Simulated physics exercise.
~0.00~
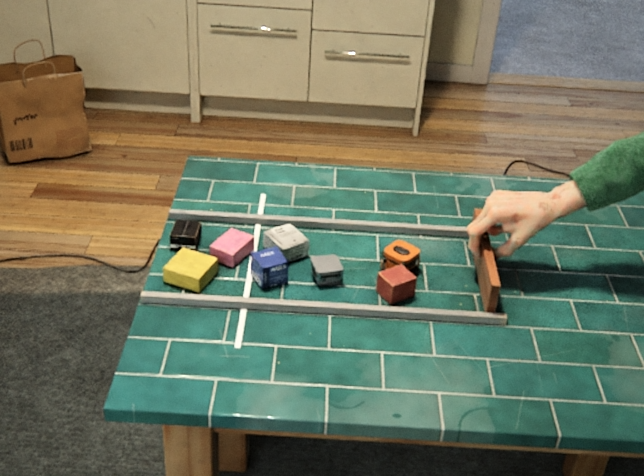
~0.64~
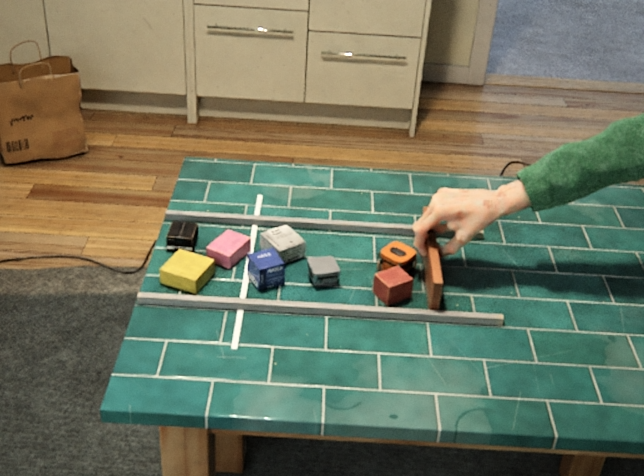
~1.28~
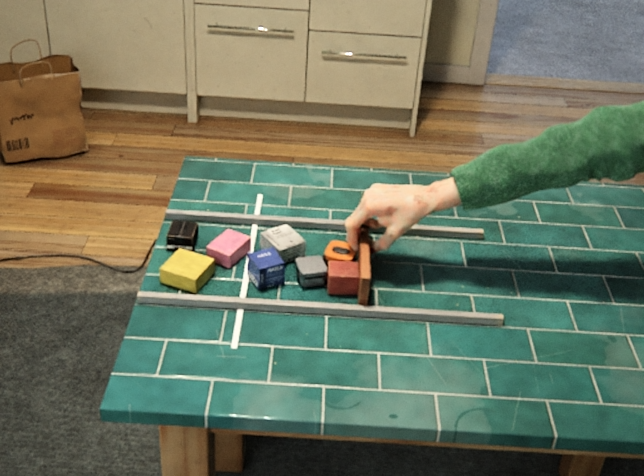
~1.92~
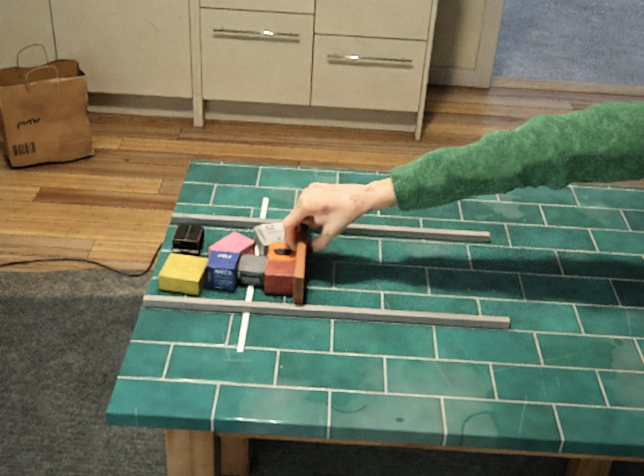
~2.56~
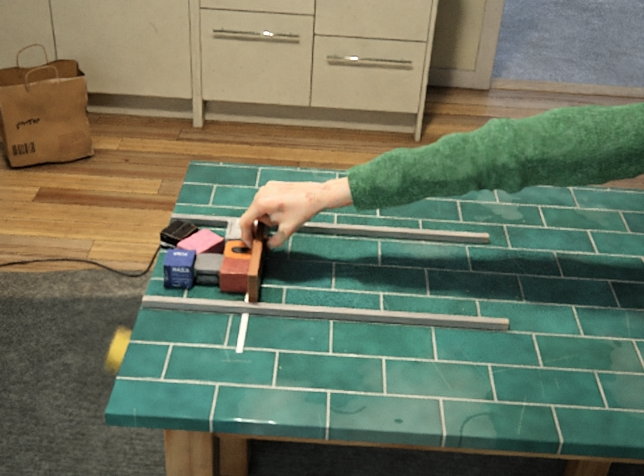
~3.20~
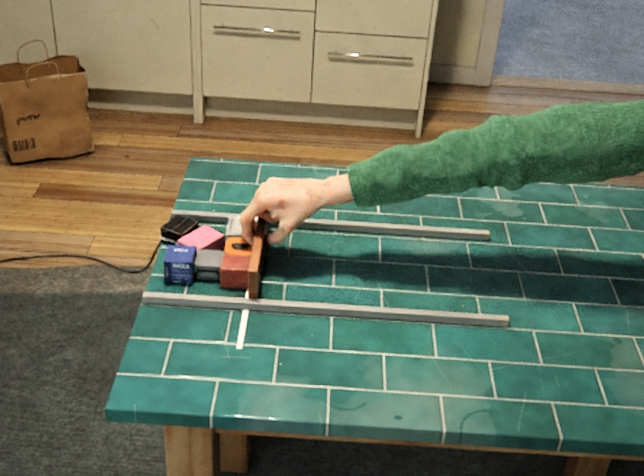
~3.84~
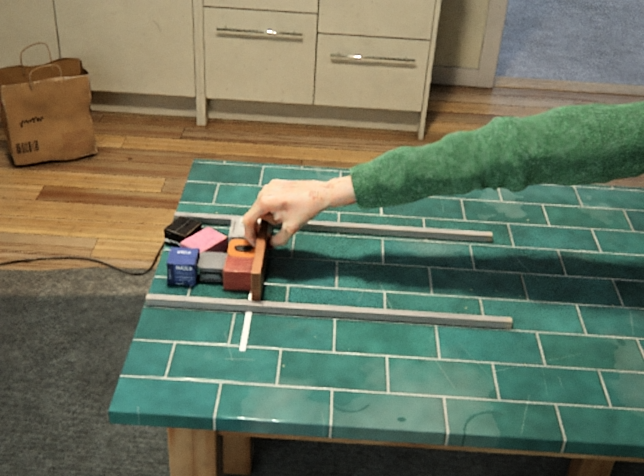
The video shows a hand in a green sleeve sweeping a wooden board leftward across a green tiled table between two rails, gathering small coloured blocks until the yellow one falls off the left edge, while the others stay bunched against the board near the tape.
